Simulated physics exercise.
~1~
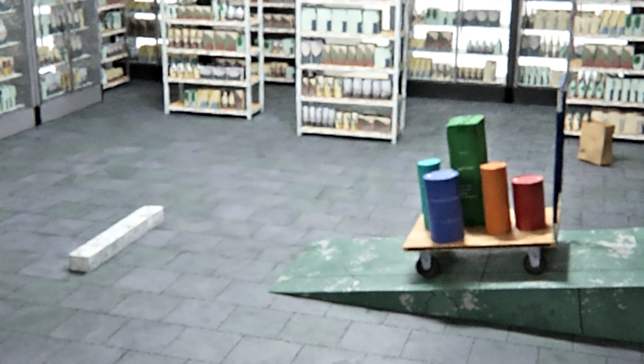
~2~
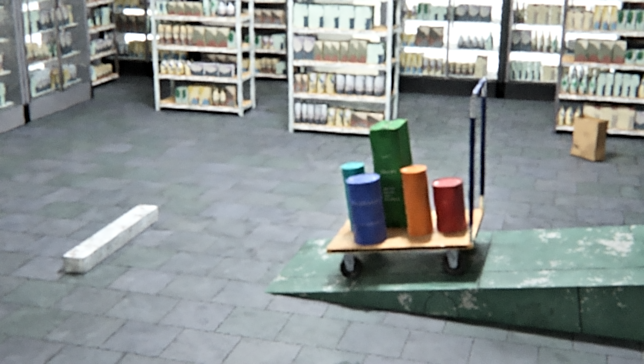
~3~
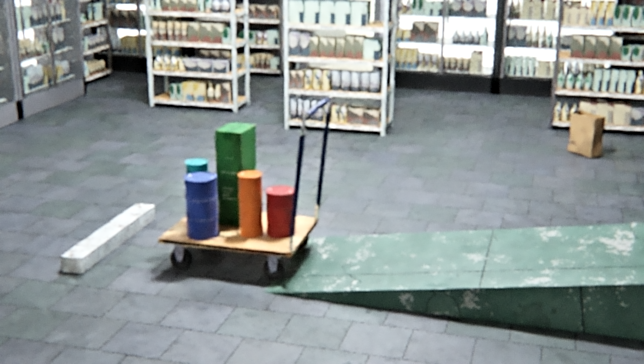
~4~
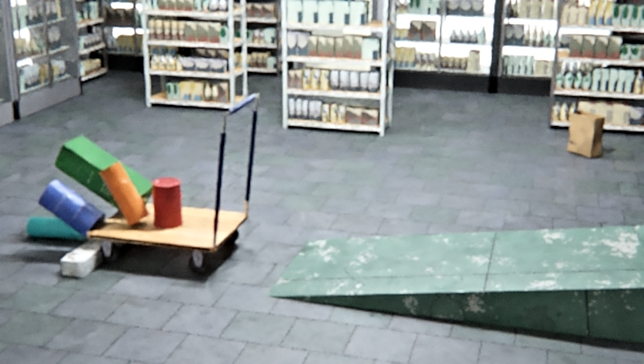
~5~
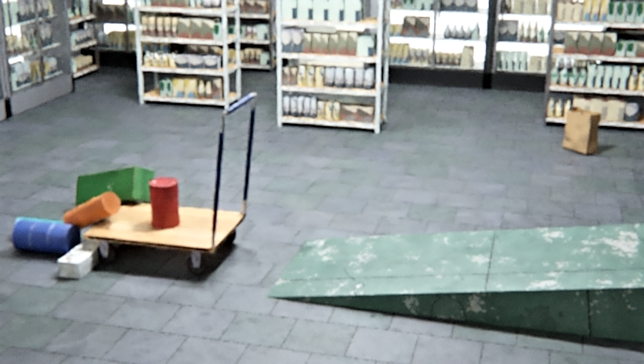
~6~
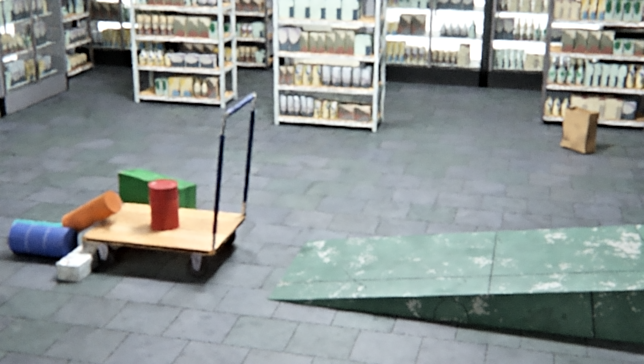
A flat trolley with a wooden deck and blue handle rolls left down a worn green ramp in a grey-tiled shop, seen from slightly above, with stocked shelves behind and a paper bag at right. It carries a tall green box and blue, turquoise, orange and red canisters. Leaving the ramp, it crosses the floor and stops against a low white kerb. The turquoise canister drops over the front, and the blue canister, green box and orange canister topple after it. The red canister slides forward but stays upright on the deck, while the others end off the trolley around the kerb.
